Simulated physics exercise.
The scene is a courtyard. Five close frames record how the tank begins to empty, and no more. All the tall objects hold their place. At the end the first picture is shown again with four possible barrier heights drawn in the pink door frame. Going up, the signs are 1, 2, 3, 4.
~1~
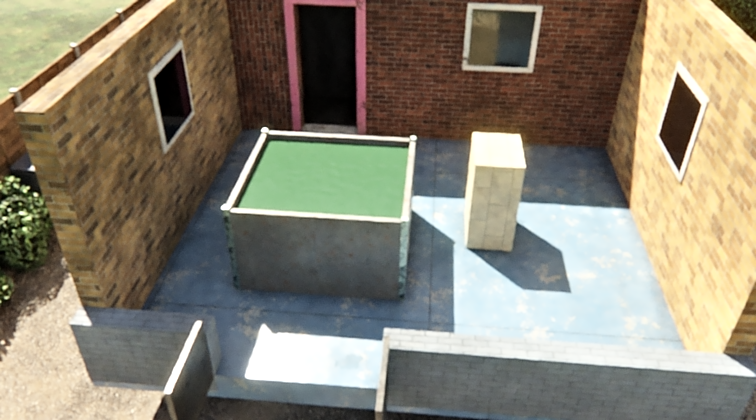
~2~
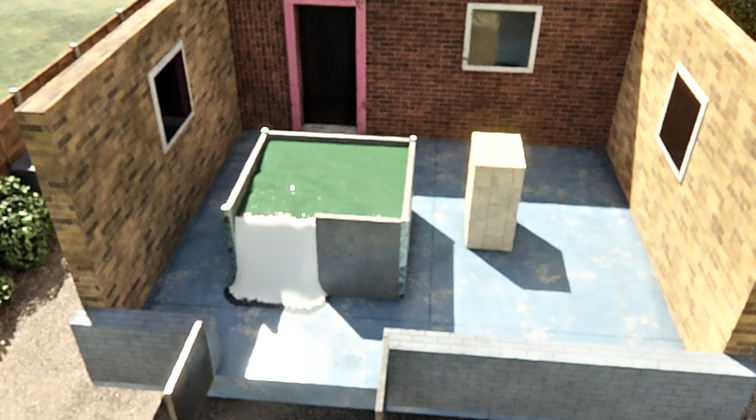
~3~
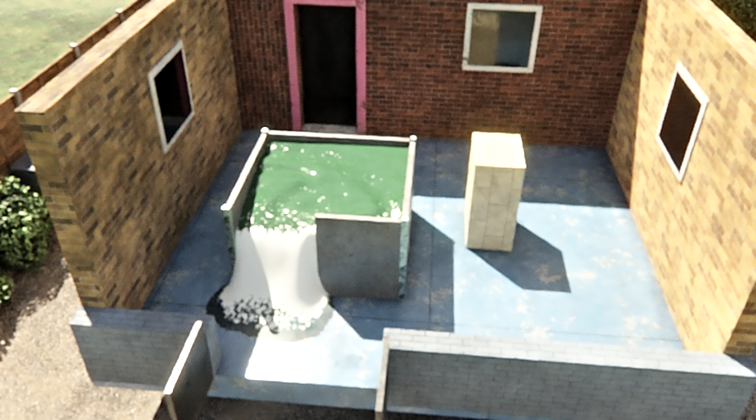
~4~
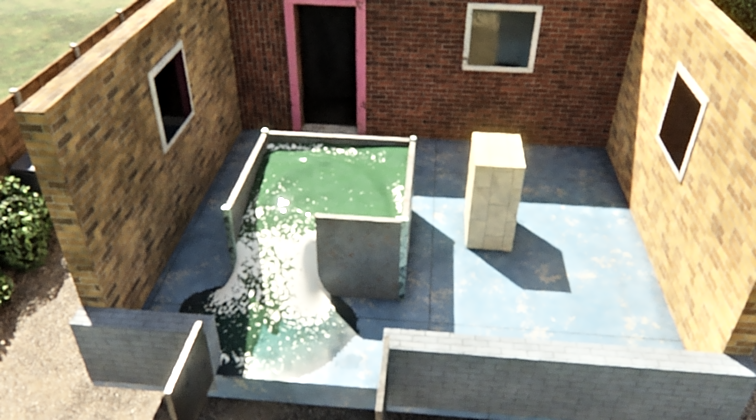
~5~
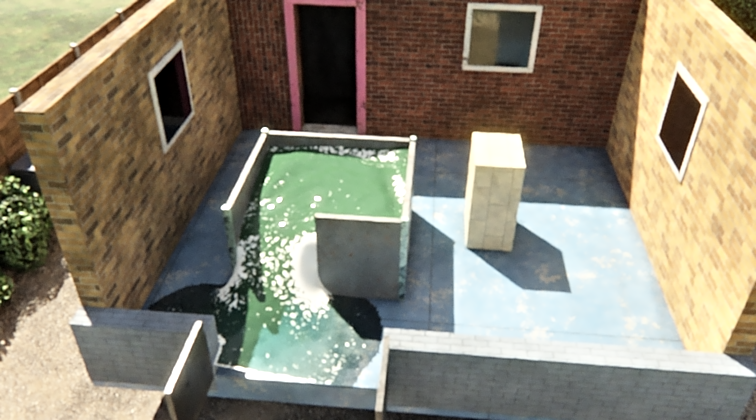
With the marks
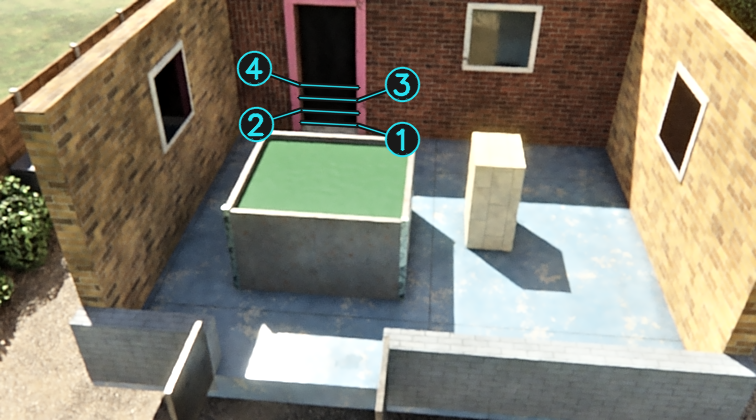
Green water pours from the tank's open front left side and spreads across the courtyard floor.
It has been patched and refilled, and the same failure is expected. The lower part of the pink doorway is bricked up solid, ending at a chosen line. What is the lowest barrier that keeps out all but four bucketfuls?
1.
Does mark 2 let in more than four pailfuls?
No, not at all.
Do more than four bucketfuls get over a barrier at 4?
No, not at all.
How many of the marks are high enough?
All four.
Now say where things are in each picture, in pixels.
The first picture shows water in the tank at rest, its middle at (328, 178); foot of the pink doorway at (330, 133); open gate at (298, 318).
The second picture shows front seen at (230, 288), 1 % of the ground wet.
The third picture shows front seen at (228, 288), 3 % of the ground wet.
The fourth picture shows front seen at (325, 297), 8 % of the ground wet.
In the fifth picture, water covers 11 % of the ground, its front hidden from here.
On the marked copy, 1 at (329, 123); 2 at (329, 111); 3 at (328, 99); 4 at (328, 86); from the bottom up 1, 2, 3, 4.
If 1 is chosen, a splash gets over, under a bucket.
If 2 is chosen, nothing gets over.
If 3 is chosen, nothing gets over.
If 4 is chosen, nothing gets over.
